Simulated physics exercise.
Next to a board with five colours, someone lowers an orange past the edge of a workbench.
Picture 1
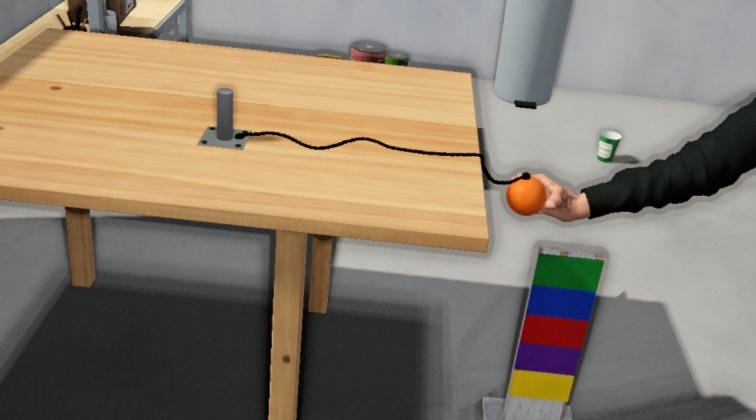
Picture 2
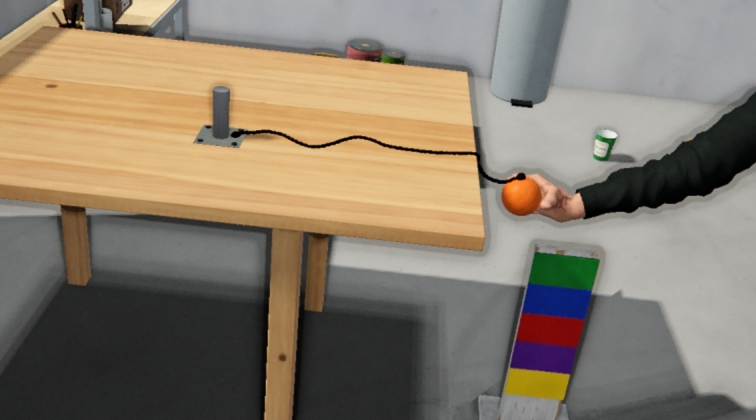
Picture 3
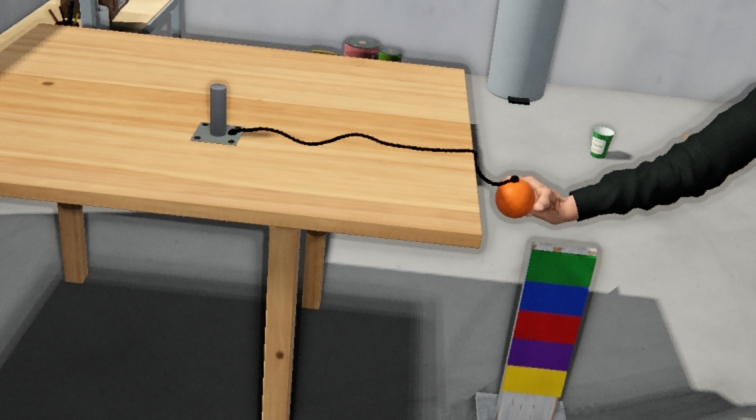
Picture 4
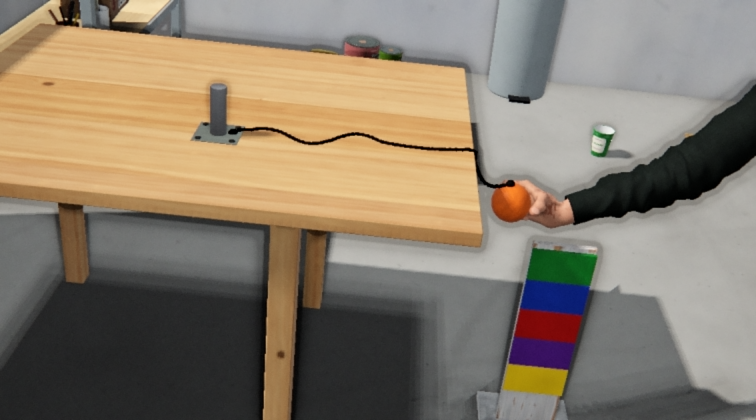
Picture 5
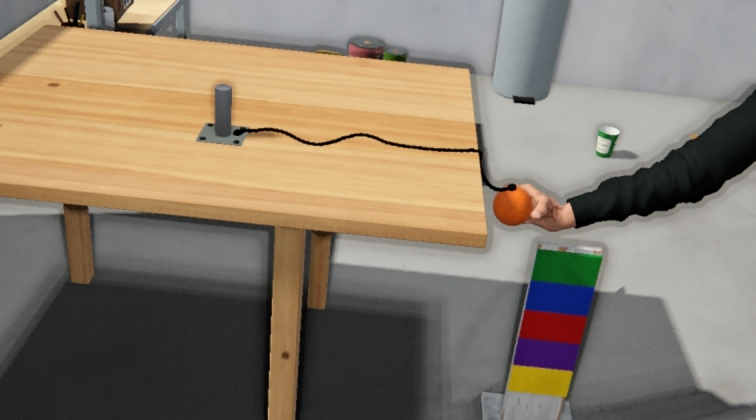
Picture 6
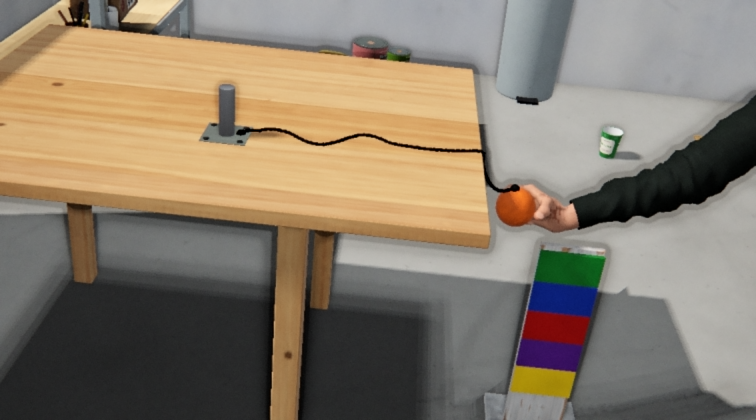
Orange ball on a black cord, held by a hand beside a wooden table, lowering slightly above a strip of coloured bands.
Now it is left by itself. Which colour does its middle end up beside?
Green.
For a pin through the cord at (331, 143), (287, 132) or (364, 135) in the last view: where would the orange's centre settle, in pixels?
Per try (px, approx.): (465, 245); (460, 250); (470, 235).
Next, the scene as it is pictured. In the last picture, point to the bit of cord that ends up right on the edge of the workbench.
That spot is near (452, 151).
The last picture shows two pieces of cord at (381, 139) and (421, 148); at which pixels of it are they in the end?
Result - first point (408, 146), second point (451, 149).
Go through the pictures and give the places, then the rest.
Orange (527, 196); green (568, 274); blue (561, 304); red (554, 332); purple (548, 360); yellow (541, 386), in the first frame.
Orange (521, 196); cord through (260, 132) (312, 147) (364, 138) (422, 152) (475, 158), in the second frame.
Orange (515, 199), in the third frame.
Orange (511, 203); cord through (257, 129) (310, 144) (362, 135) (420, 148) (473, 154), in the fourth frame.
Orange (512, 206), in the fifth frame.
Orange (516, 207); cord through (265, 130) (317, 145) (370, 136) (427, 149) (481, 155), in the sixth frame.
A little later, orange near (481, 245); level with green.
Next, orange near (468, 258); level with green.
Later still, orange near (453, 255); level with green.
When it is over, orange near (460, 257); level with green. Its middle rests at the green band.
